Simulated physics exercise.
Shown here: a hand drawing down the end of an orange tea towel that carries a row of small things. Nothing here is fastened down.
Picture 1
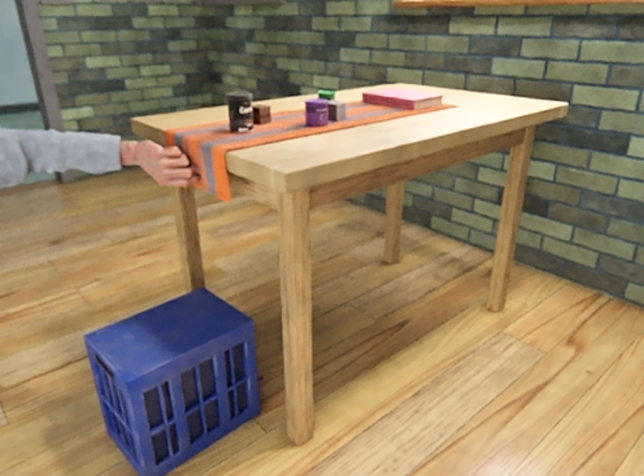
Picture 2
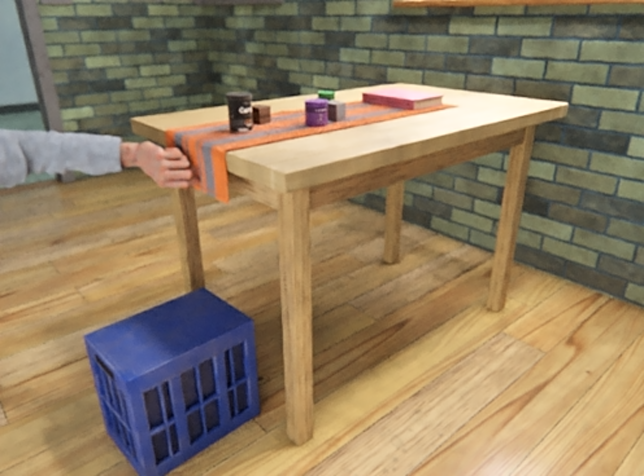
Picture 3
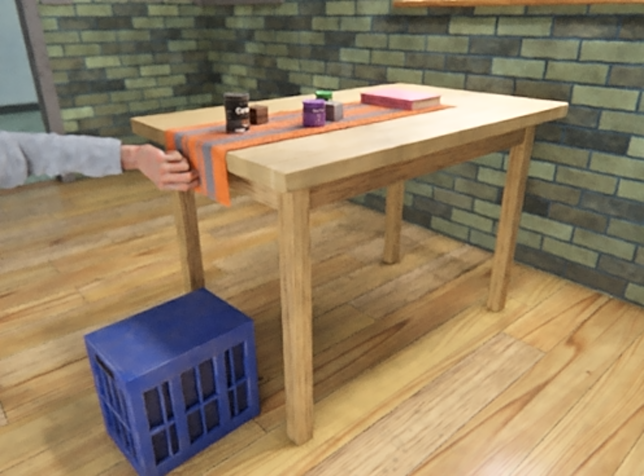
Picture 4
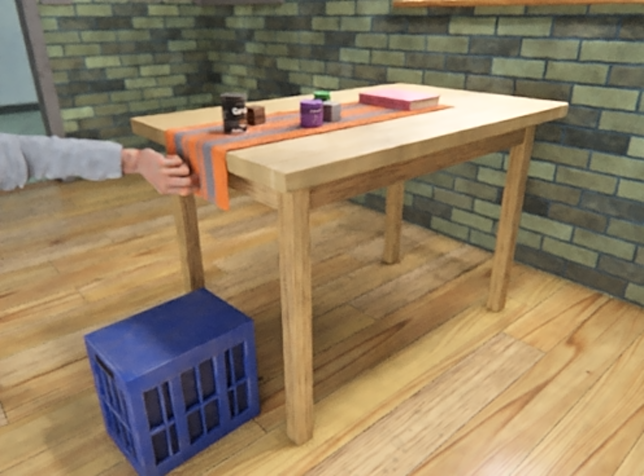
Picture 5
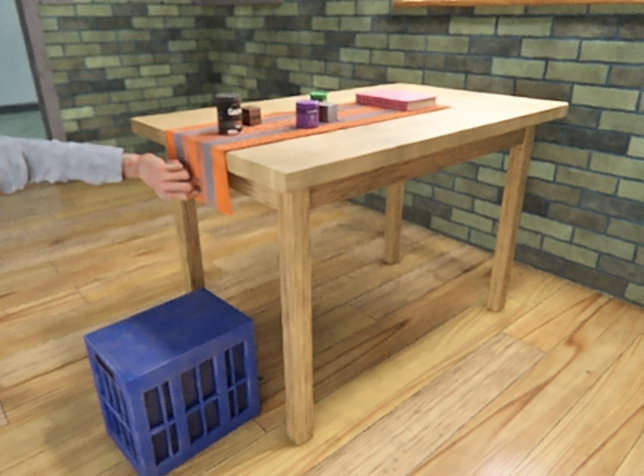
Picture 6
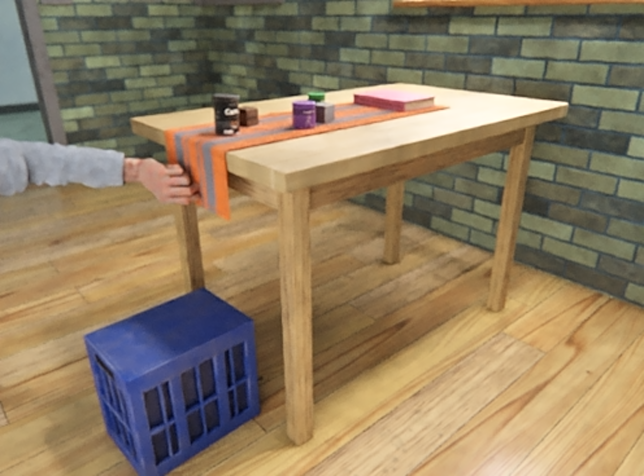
The clip shows a hand at the left edge of a wooden table gripping an orange striped cloth and drawing it down slightly, as the small containers and cubes and a pink book-like object on it shift slightly left.
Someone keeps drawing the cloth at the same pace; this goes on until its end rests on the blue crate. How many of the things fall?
Three.
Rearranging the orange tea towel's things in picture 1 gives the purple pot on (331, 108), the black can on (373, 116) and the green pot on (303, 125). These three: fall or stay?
So the purple pot stays aboard, the black can stays aboard, and the green pot leaves the top.
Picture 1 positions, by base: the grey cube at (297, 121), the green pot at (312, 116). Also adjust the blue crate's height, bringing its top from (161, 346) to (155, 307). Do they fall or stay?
In the end the grey cube is still on top and the green pot is still on top.
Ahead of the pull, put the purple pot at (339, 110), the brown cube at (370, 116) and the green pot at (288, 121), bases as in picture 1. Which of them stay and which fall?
Purple pot: Still up. Brown cube: Still up. Green pot: Gone off.
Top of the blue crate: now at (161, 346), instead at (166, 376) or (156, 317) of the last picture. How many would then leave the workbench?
Going over the edge would be 4 and 2.
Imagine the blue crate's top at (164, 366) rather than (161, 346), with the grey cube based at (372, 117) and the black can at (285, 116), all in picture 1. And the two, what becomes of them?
Outcome: Grey cube keeps its perch; black can is gone.
Soon after, hem near (203, 262); black can gone.
Then, hem near (206, 301); black can and brown cube gone.
At rest, hem on the crate; black can, brown cube and purple pot gone. It carries off three.
